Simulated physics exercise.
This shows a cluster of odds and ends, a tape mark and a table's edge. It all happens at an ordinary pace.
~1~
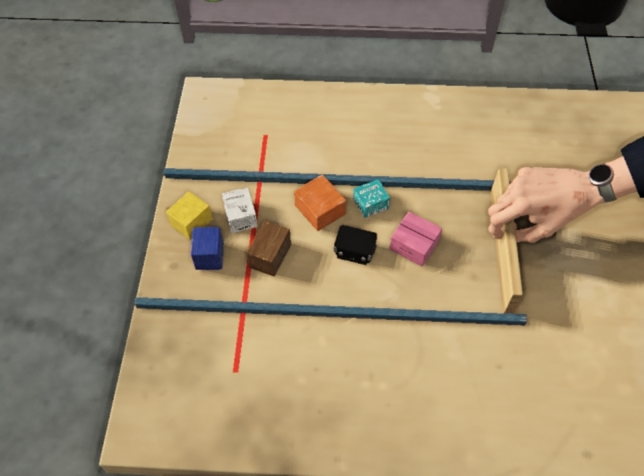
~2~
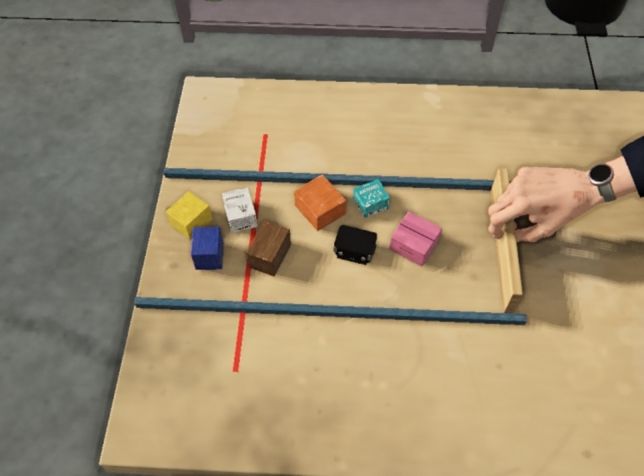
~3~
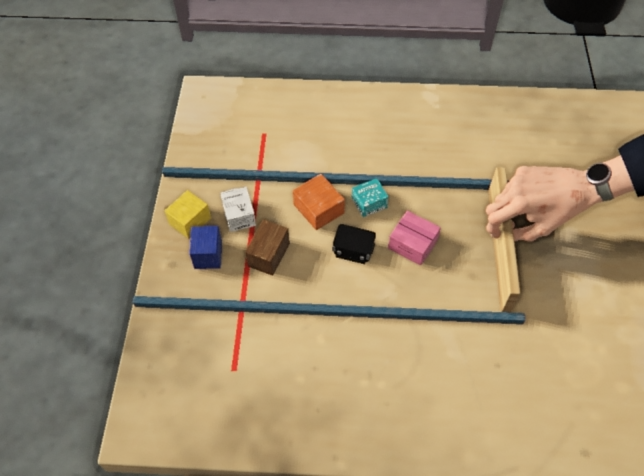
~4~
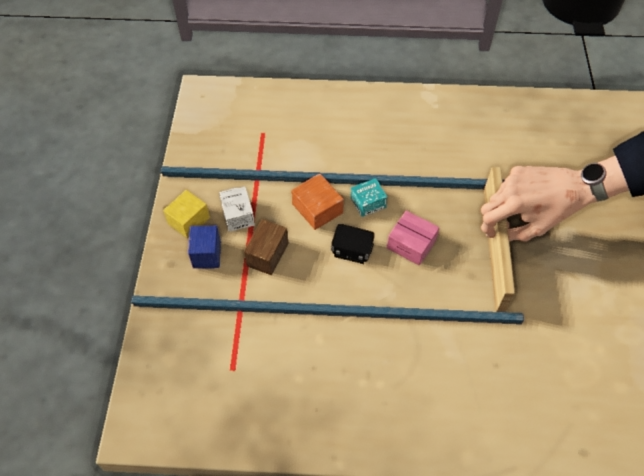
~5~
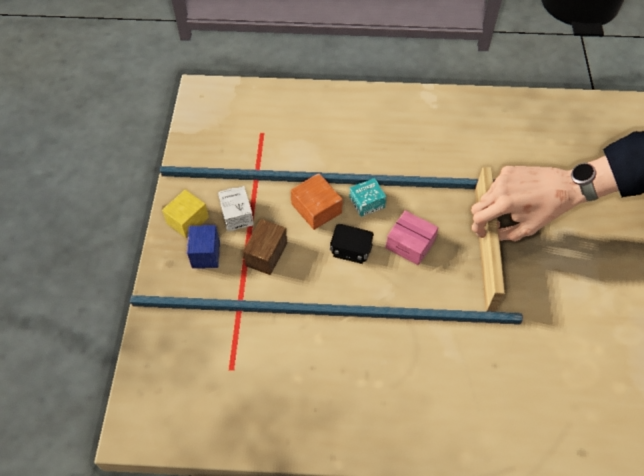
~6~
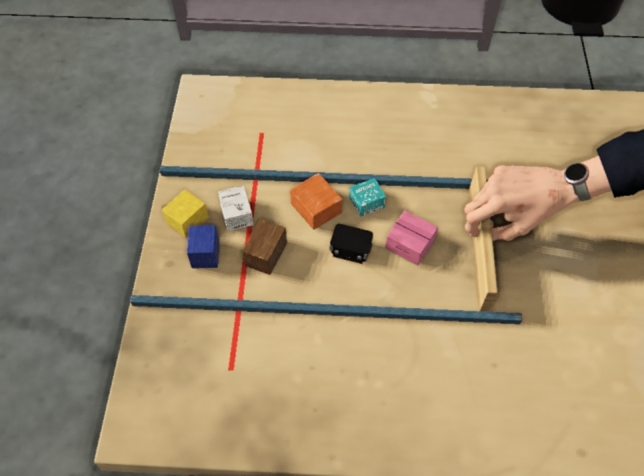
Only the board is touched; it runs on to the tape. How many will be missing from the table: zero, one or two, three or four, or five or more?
As it turns out, the number that fall off is one or two.
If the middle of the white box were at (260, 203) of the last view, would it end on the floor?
From there it does not fall.
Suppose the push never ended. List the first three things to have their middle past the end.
Earliest first: The blue block, the yellow block, the brown block.
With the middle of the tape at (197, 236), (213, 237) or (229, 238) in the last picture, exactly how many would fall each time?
The counts: 5, 4 and 3.
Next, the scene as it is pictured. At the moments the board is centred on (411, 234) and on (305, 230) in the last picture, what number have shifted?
The counts are 2 and 7.
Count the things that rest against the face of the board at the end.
2 of them.
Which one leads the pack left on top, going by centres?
The yellow block.
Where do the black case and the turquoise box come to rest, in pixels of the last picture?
Near (189, 242) and (241, 184).
Soon after, none off yet; yellow block at rest near (186, 214); blue block at rest near (203, 247); white box at rest near (236, 208).
After that, none off yet; yellow block at rest near (186, 214); blue block at rest near (202, 247); white box at rest near (236, 208).
In the end, the number that fall off is one or two; gone, blue block.
